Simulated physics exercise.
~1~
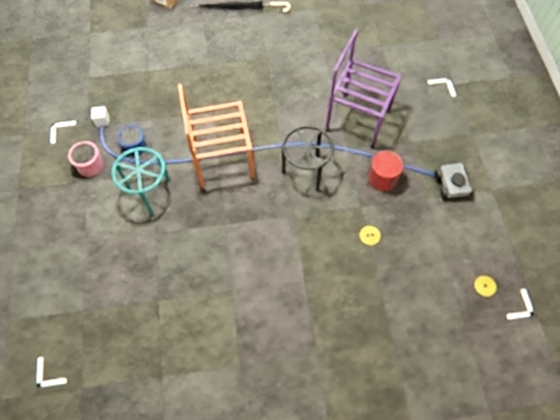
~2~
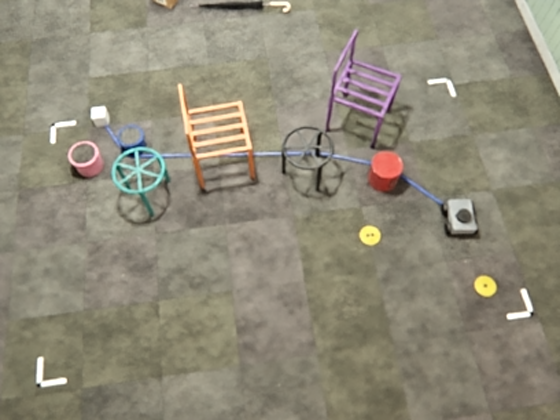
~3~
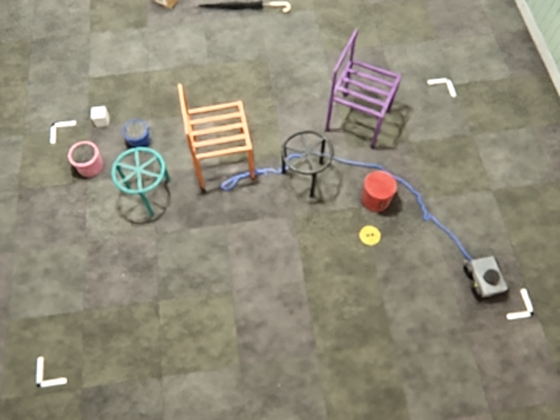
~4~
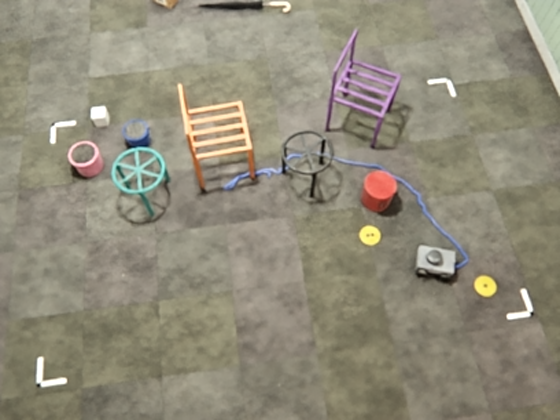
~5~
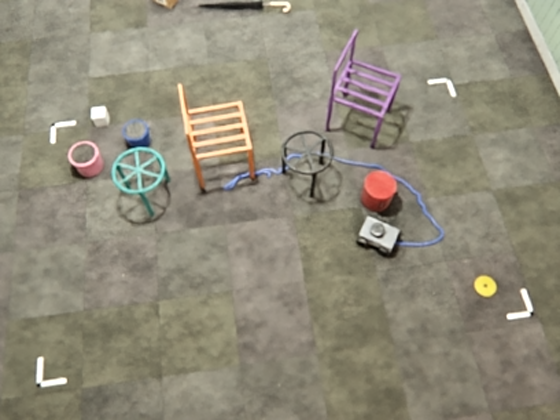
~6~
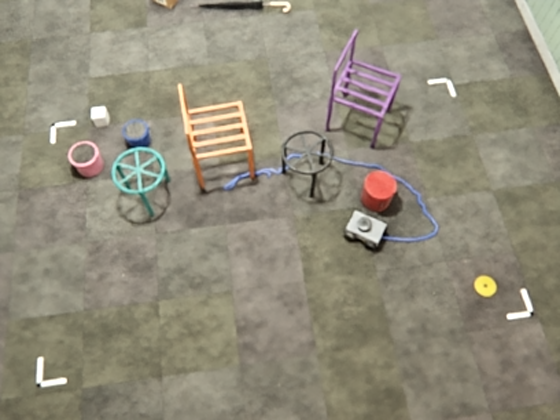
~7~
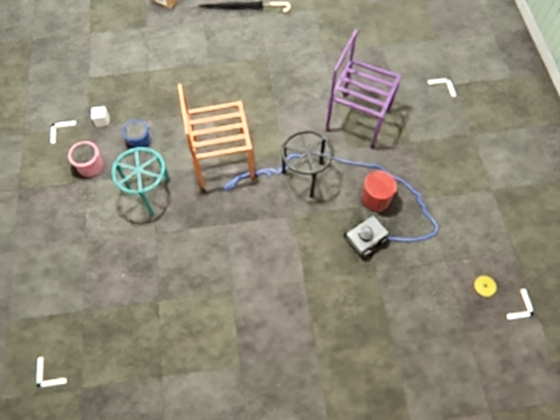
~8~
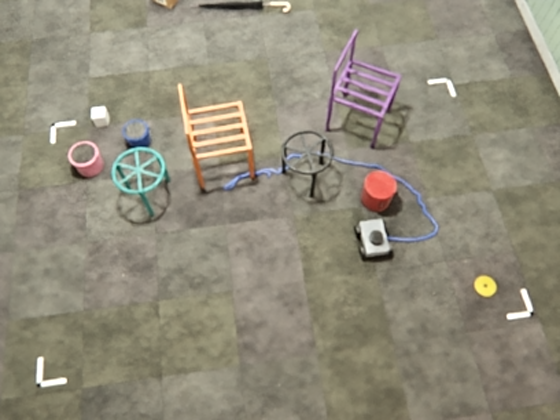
A small grey cart pulls its blue lead unplugged and stops below the red bucket.
